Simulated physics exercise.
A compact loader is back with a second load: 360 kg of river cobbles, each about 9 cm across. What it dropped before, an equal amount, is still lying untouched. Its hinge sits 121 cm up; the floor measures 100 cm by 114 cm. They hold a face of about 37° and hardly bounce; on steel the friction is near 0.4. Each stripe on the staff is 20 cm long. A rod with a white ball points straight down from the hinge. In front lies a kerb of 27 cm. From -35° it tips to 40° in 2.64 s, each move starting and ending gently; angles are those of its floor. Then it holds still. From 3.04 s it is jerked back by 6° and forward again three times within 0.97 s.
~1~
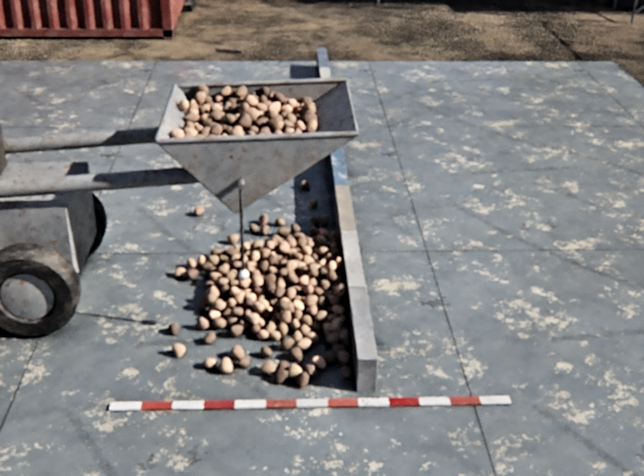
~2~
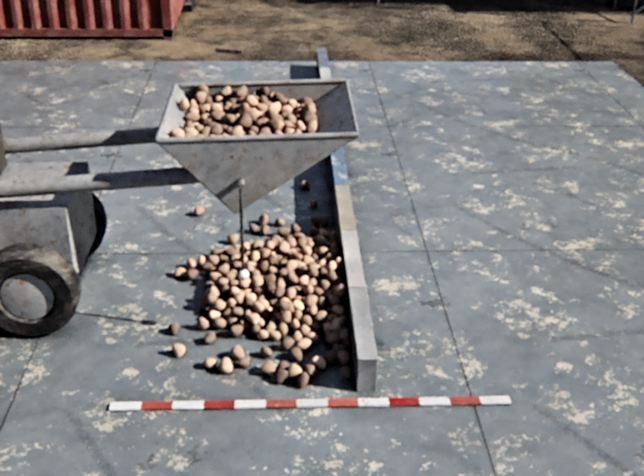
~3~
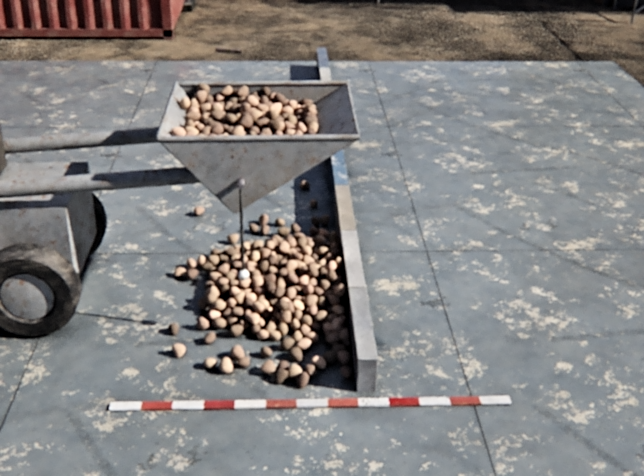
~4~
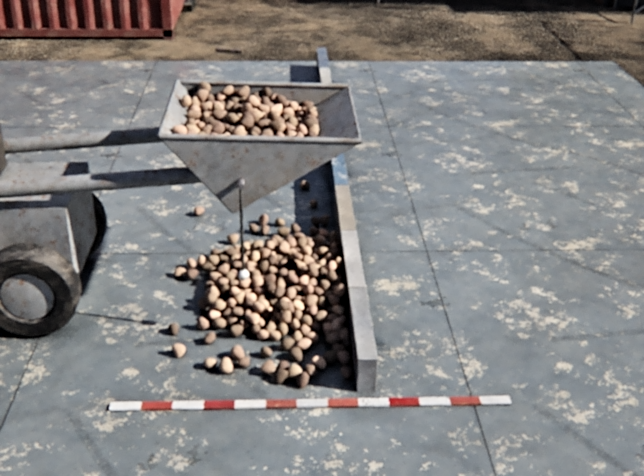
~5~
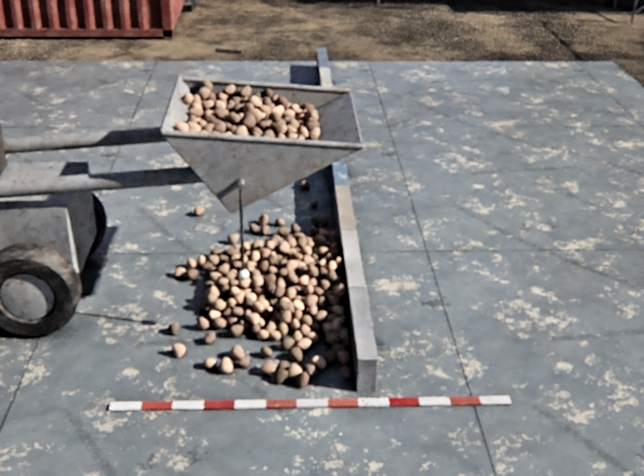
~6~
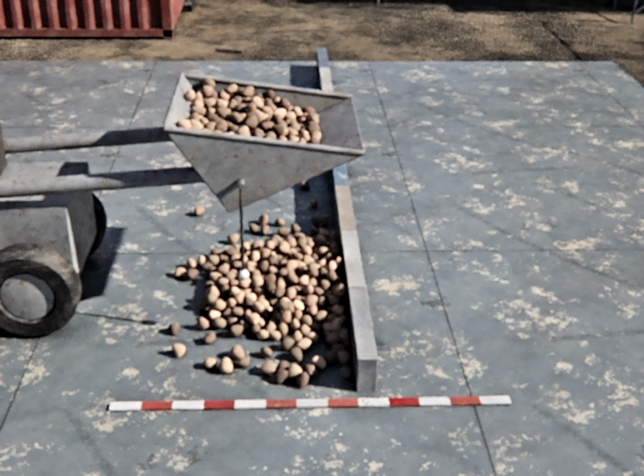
We see a metal bucket full of round stones, held by a wheeled machine above a pile of similar stones beside a low kerb; after a still moment, the bucket slowly tilts slightly, its right side lowering while the pile stays still.
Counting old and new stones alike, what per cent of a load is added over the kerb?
Some 56 per cent is added.
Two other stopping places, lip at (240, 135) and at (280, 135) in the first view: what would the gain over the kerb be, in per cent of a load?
Near 0 per cent from the first place, 0 from the second.
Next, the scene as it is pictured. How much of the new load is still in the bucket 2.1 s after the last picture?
About 10 per cent.
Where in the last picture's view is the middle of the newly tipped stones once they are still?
Near (373, 278).
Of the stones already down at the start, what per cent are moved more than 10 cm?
Roughly 0 per cent of them.
Then, 1.4 s after the last picture the floor is at 28°; in per cent of one load, 96 in the bucket, 104 on this side of the kerb; the foremost stones are at (349, 217).
Then, 2.1 s after the last picture the floor is at 40°; in per cent of one load, 9 in the bucket, 147 on this side of the kerb, 44 over the kerb; the foremost stones are at (470, 275).
Then, 3.9 s after the last picture the floor is at 40°; in per cent of one load, 0 in the bucket, 144 on this side of the kerb, 56 over the kerb; the foremost stones are at (531, 275).
Then, 6.6 s after the last picture the floor is at 40°; in per cent of one load, 0 in the bucket, 144 on this side of the kerb, 56 over the kerb; the foremost stones are at (531, 275). Net gain over the kerb, 56.
